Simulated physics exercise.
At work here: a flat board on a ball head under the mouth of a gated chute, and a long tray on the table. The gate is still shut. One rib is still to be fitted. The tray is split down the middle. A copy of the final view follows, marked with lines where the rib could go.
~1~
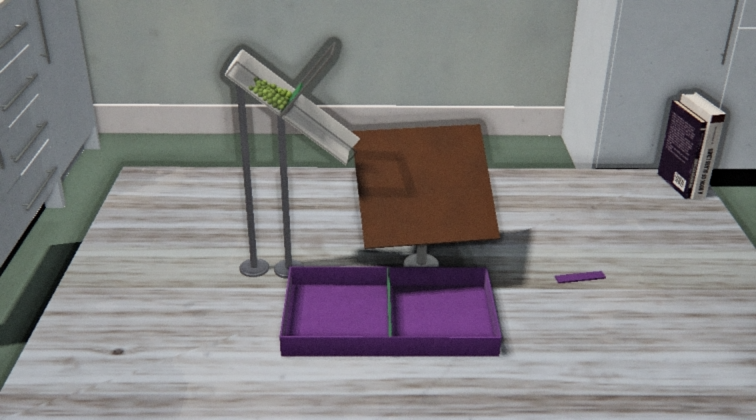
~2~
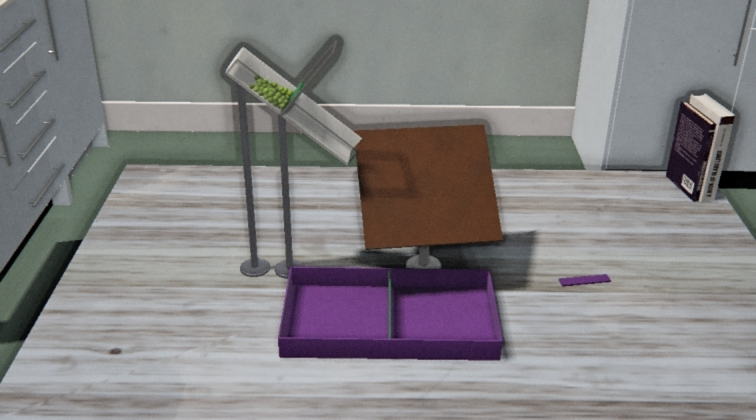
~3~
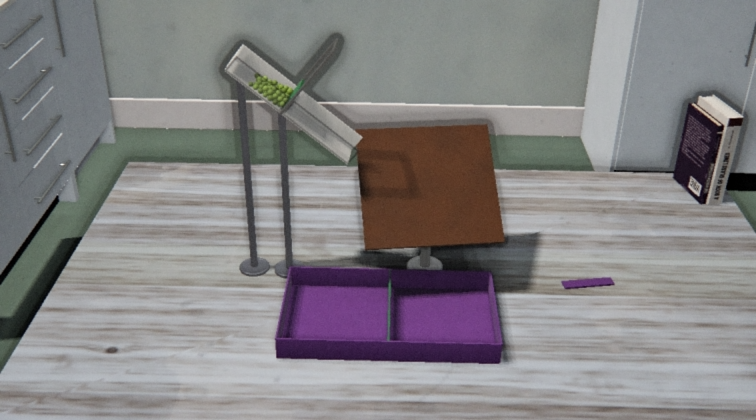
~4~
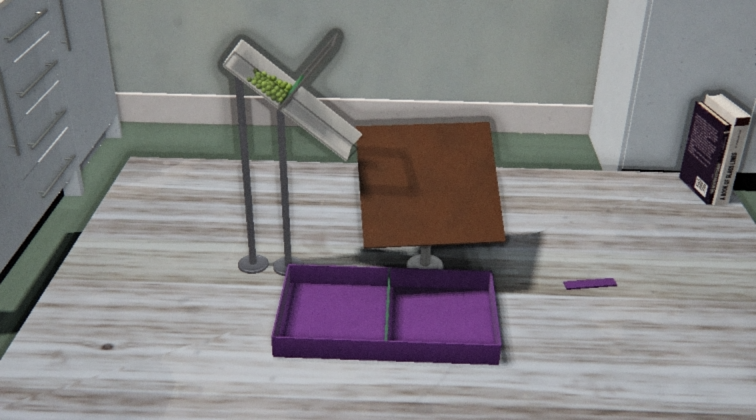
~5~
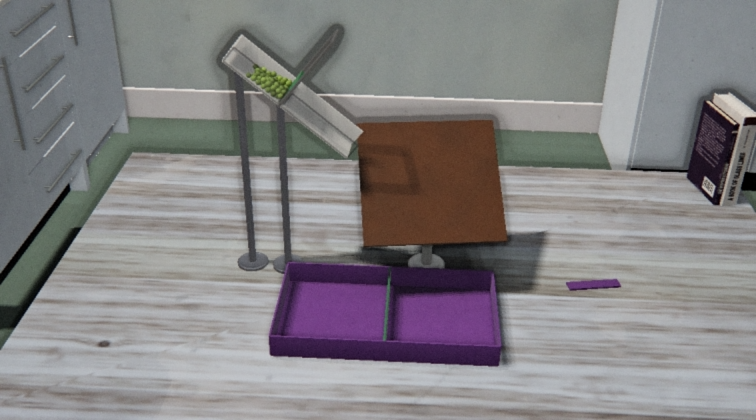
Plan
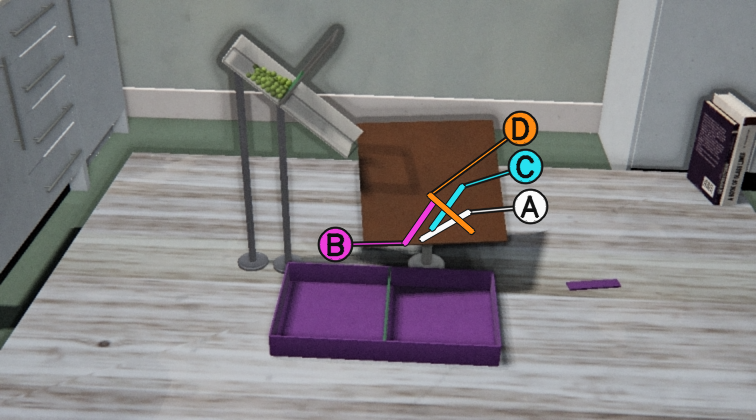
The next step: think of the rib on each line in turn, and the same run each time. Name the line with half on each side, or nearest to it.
I would pick line B.
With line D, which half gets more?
The right half.
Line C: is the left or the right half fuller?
The right half.
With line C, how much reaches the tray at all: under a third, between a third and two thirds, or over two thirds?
Line C gives over two thirds.
On the marked copy, line A from (468, 212) to (422, 239); line B from (435, 200) to (405, 243); line C from (462, 186) to (432, 228); line D from (430, 195) to (471, 231).
For line A, of what is caught, just a few in the left half, almost all in the right.
For line B, of what is caught, roughly two thirds in the left half, roughly a third in the right.
For line C, of what is caught, about a tenth in the left half, almost all in the right.
For line D, of what is caught, just a few in the left half, almost all in the right.
